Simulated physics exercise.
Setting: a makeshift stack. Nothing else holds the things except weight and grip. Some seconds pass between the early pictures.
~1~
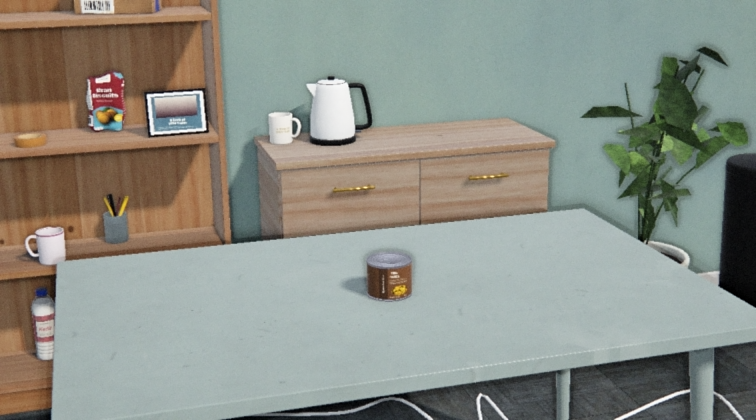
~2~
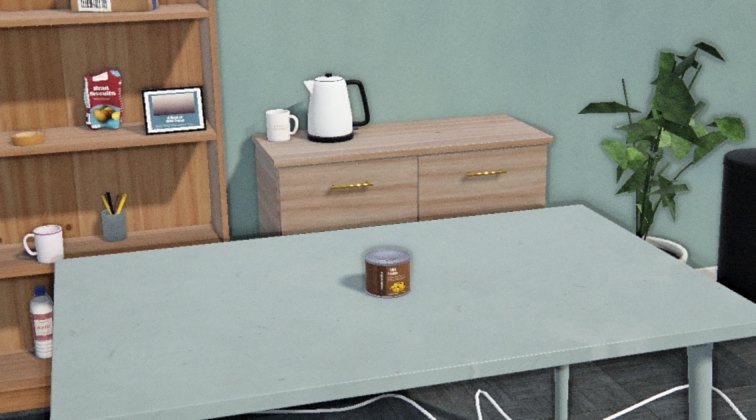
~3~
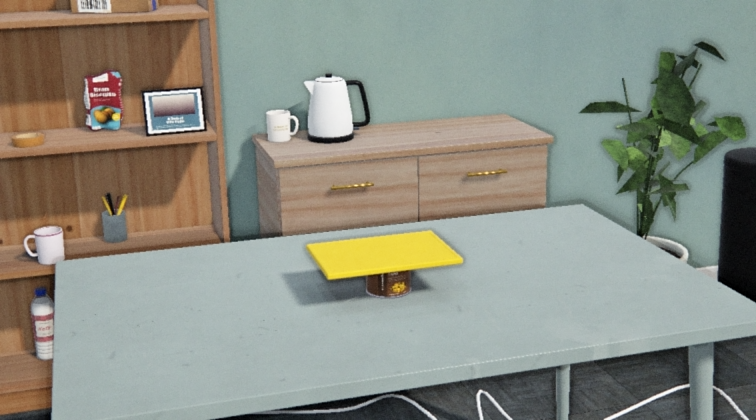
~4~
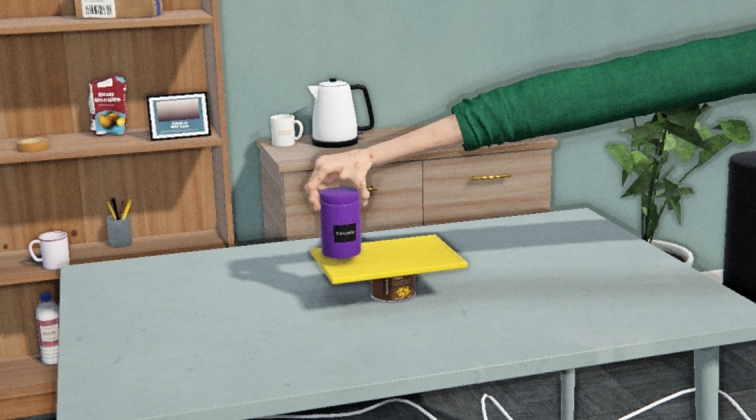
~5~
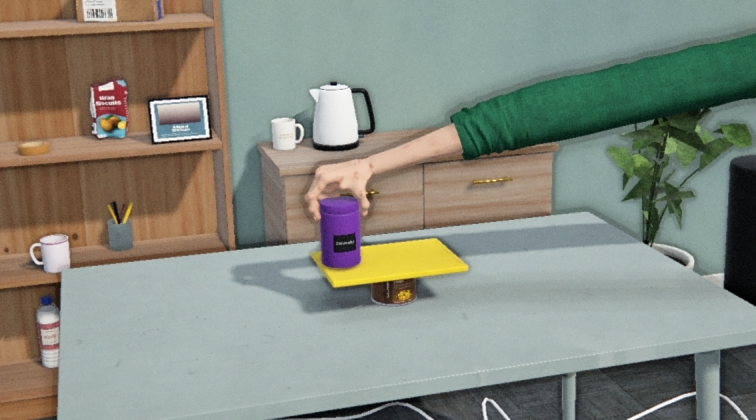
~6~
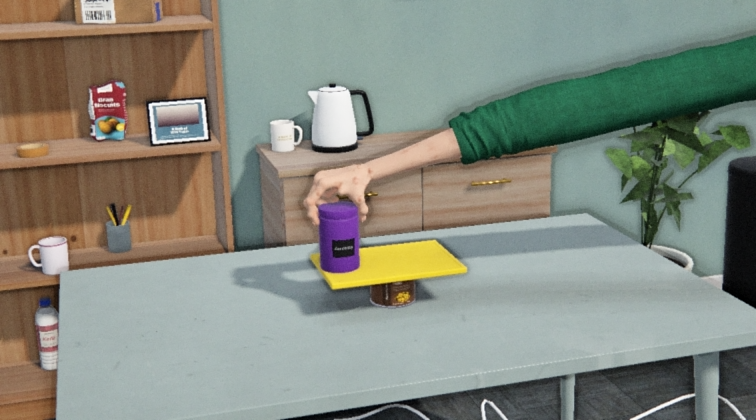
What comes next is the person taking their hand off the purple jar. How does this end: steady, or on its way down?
It ends on its way down.
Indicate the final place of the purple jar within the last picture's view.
Look near (287, 277) in the final picture.
Then, 0.30 s later than the last frame, purple jar now fallen; yellow lid tilted by 31°.
Then, 0.50 s later than the last frame, yellow lid tilted by 48°.
Then, 1.20 s later than the last frame, yellow lid tilted by 4°.
When it is over, fallen, purple jar; the other 2 as before. End places, in pixels of the last picture, purple jar near (287, 277). The stack comes apart.
